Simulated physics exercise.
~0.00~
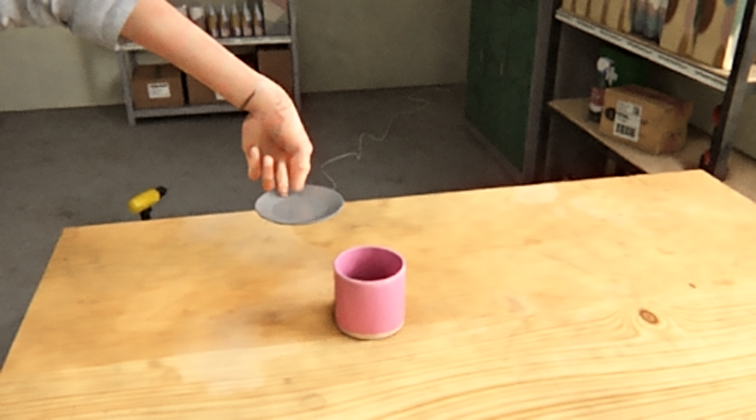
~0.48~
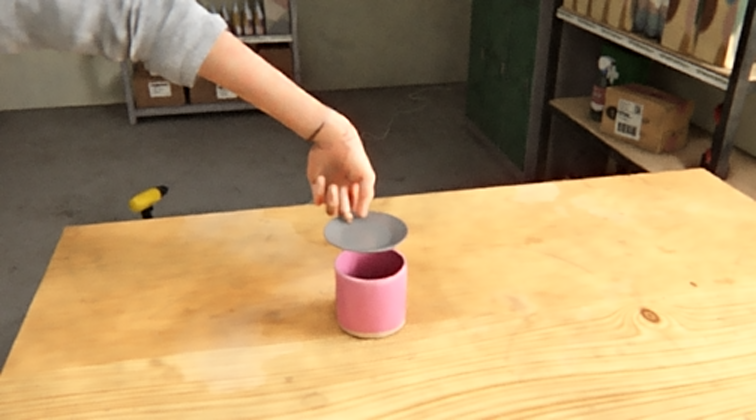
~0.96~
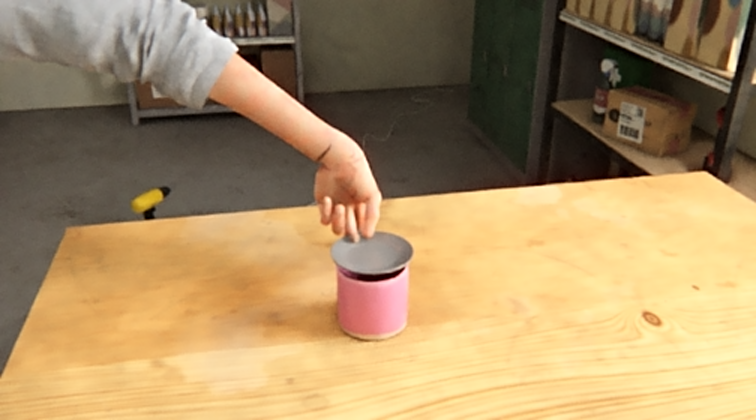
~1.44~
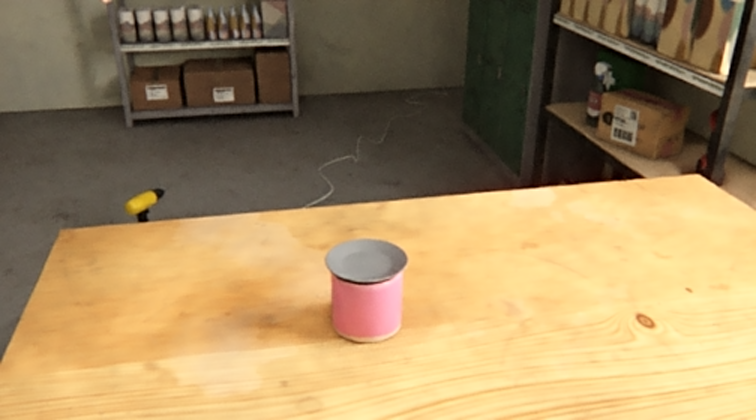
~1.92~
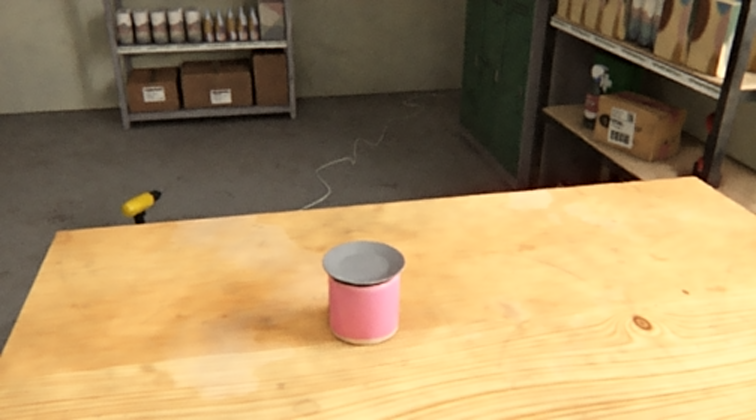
Grey plate held by a hand moving right over a pink cup, lowering onto its rim and resting there like a lid.
